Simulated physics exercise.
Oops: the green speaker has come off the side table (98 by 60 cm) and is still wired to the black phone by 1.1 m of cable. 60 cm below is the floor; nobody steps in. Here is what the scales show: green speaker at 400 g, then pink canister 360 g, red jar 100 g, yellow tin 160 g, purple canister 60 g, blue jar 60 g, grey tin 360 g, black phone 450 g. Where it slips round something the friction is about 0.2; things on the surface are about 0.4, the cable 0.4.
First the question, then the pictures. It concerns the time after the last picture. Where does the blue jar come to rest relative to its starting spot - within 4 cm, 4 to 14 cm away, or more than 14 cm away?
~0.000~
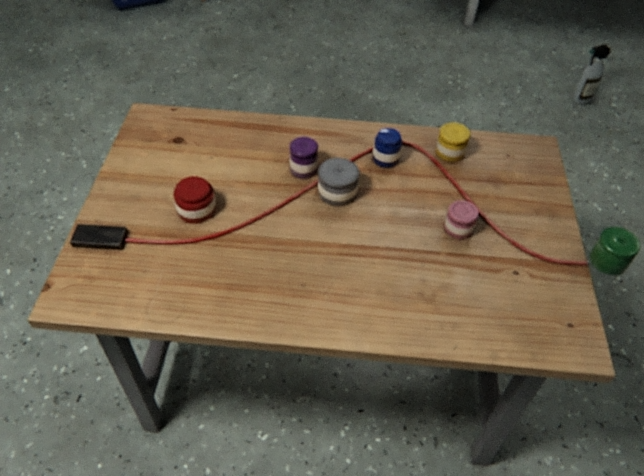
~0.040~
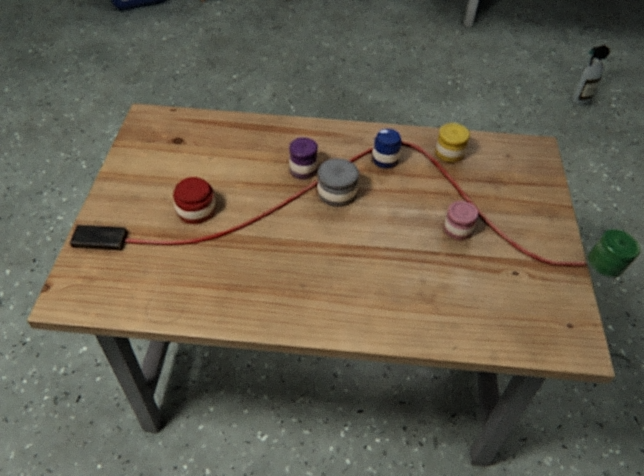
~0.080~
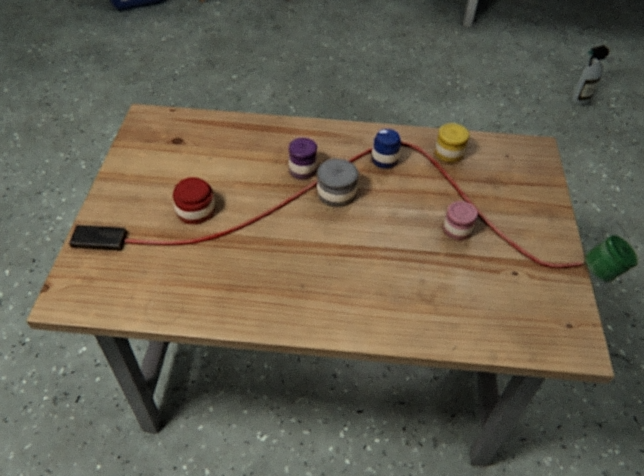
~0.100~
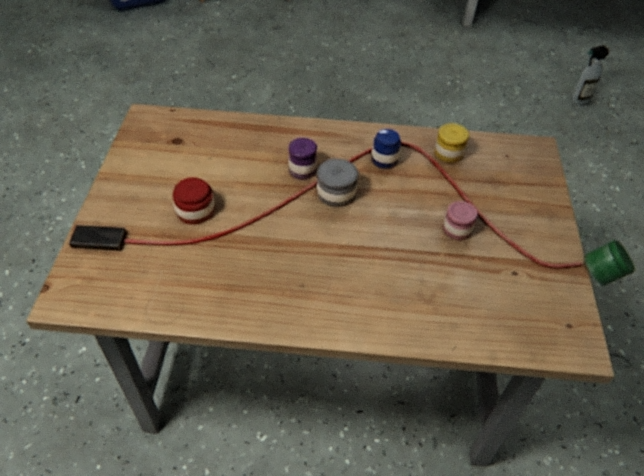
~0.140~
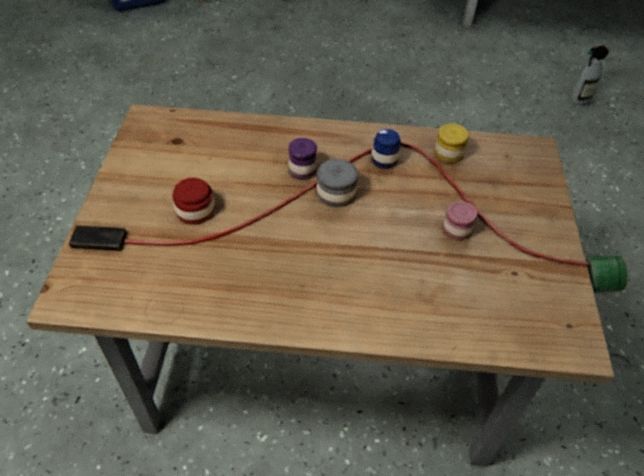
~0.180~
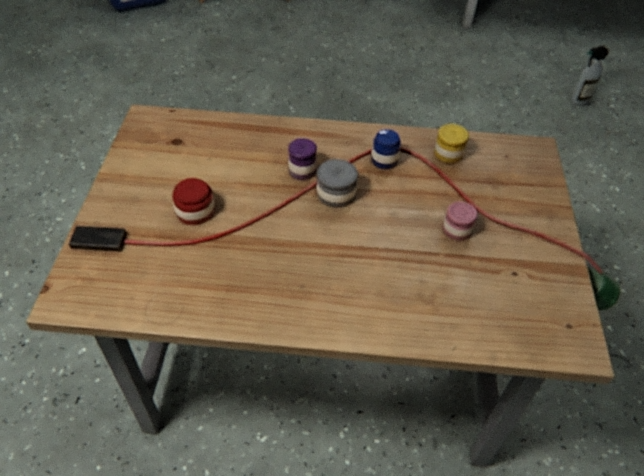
My guess is the movement will be considerable.
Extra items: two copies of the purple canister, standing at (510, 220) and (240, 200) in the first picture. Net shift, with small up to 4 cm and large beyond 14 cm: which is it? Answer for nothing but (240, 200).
Net shift there: Minor.
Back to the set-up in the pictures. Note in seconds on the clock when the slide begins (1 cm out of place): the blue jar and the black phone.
About: Blue jar 0.22 s, black phone 0.36 s.
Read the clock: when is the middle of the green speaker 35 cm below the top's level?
The clock reads 0.80 s at that moment.
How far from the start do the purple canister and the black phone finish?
Purple canister: 0 cm; black phone: 6 cm.
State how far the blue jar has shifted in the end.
As for the blue jar, it finishes over the edge.
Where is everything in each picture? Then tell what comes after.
In the first frame, blue jar (389, 135); cable runs through (527, 251) (452, 180) (295, 196) (195, 240).
In the second frame, green speaker (620, 243); cable runs through (526, 252) (194, 241).
In the third frame, green speaker (611, 259); cable runs through (525, 252) (194, 241).
In the fourth frame, green speaker (609, 263); cable runs through (524, 252) (194, 241).
In the fifth frame, green speaker (604, 274); cable runs through (527, 251) (194, 241).
In the sixth frame, blue jar (388, 137); cable runs through (553, 240) (456, 188) (294, 197) (194, 242).
By 0.4 s, the cable's tail end at (145, 230); blue jar on its side, 29 cm off its start, green speaker over the edge, black phone 4 cm off its start.
By 0.7 s, the cable's tail end at (158, 228); blue jar on its side, 45 cm off its start, green speaker over the edge, black phone 6 cm off its start.
By 0.9 s, the cable's tail end at (159, 227); blue jar over the edge, green speaker over the edge, black phone 6 cm off its start at (131, 228).
By 1.2 s, the cable's tail end at (159, 227); blue jar over the edge, black phone 6 cm off its start, green speaker over the edge.
By 2.4 s, the cable's tail end at (159, 227); blue jar over the edge, black phone 6 cm off its start at (131, 228), green speaker over the edge, grey tin 4 cm off its start at (341, 185).
